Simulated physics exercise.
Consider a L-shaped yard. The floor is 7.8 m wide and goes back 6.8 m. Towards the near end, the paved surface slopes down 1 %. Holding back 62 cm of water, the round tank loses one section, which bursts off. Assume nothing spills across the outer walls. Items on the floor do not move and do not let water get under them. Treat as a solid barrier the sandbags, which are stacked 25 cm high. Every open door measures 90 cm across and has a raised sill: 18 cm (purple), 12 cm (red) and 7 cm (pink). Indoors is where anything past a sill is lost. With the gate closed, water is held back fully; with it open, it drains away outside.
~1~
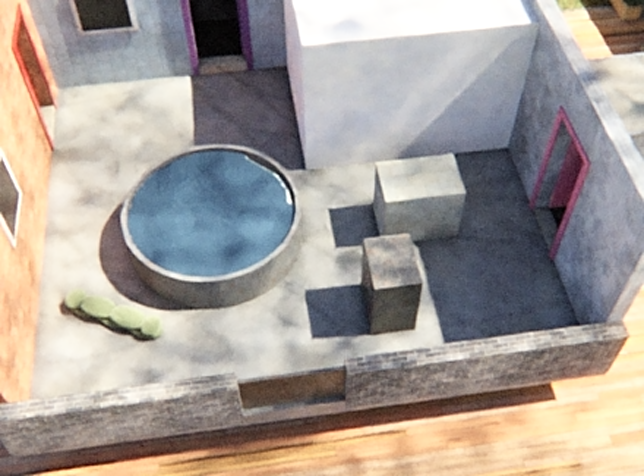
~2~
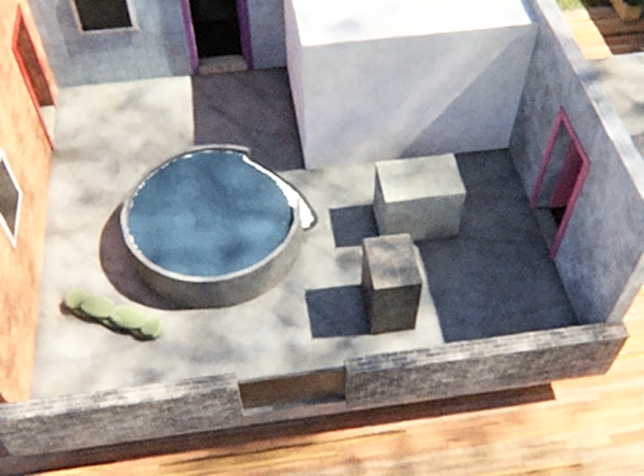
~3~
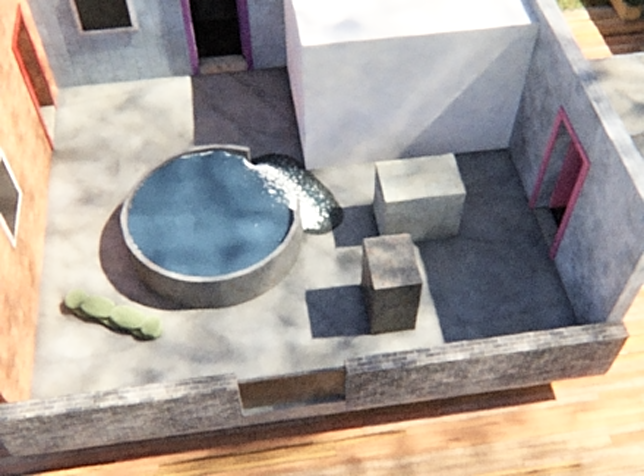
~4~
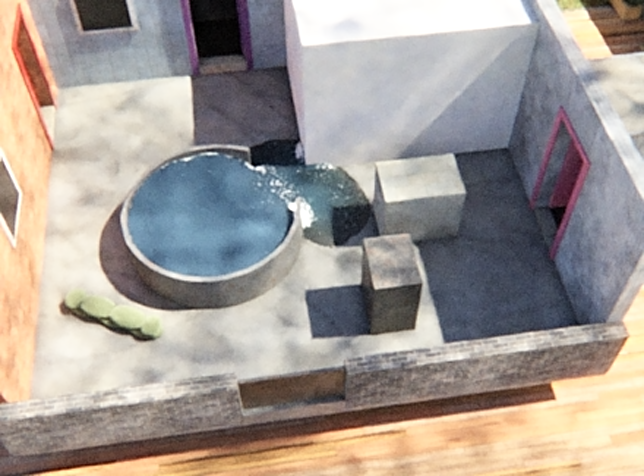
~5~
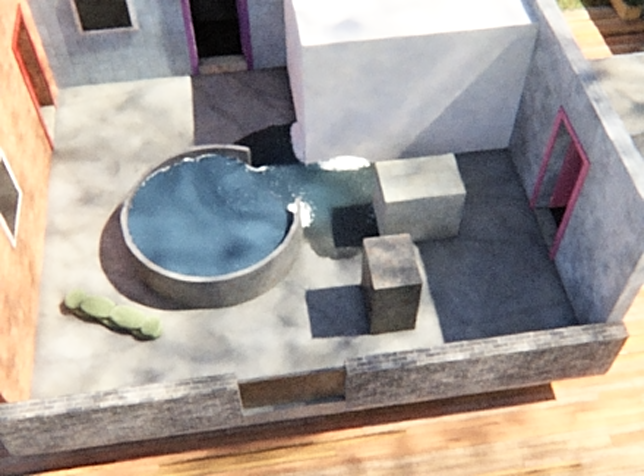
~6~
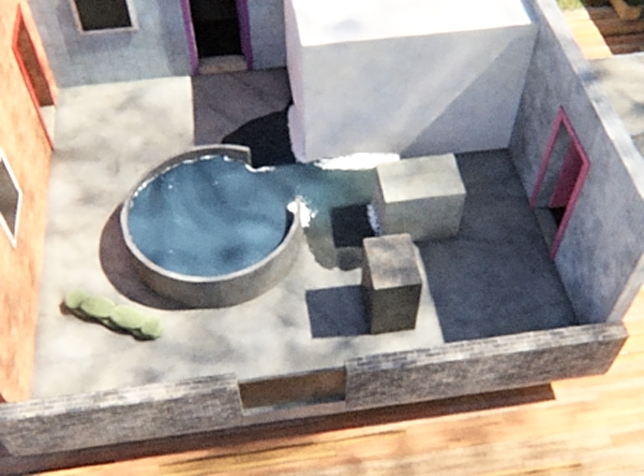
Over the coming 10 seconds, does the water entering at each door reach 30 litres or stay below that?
In those seconds, at the purple door it stays below 30 litres; at the red door it stays below 30 litres; at the pink door it reaches 30 litres.
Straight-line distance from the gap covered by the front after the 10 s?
It comes to some 5.2 metres.
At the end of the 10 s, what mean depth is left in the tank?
Roughly 10 centimetres.
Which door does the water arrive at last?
That would be the red one.
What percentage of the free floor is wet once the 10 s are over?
95 %.
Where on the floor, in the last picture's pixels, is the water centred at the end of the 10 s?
The water is centred near (263, 255).
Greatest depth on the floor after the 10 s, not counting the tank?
I'd say near 20 centimetres.
A moment later water covers 20 % of the floor and is deepest (40 cm) near (310, 173); purple door not reached, red door not reached, pink door not reached.
Soon after water covers 30 % of the floor and is deepest (44 cm) near (502, 167); purple door 21 cm at the sill, 0 L in, red door not reached, pink door 11 cm at the sill, 0 L in.
Next water covers 50 % of the floor and is deepest (32 cm) near (505, 175); purple door 16 cm at the sill, 5 L in, red door 11 cm at the sill, 0 L in, pink door 13 cm at the sill, 19 L in.
Later on water covers 85 % of the floor and is deepest (22 cm) near (538, 358); purple door 10 cm at the sill, 6 L in, red door 11 cm at the sill, 6 L in, pink door 12 cm at the sill, 60 L in.
At the end water covers 95 % of the floor and is deepest (20 cm) near (124, 415); purple door 5 cm at the sill, 6 L in, red door 6 cm at the sill, 7 L in, pink door 8 cm at the sill, 81 L in.
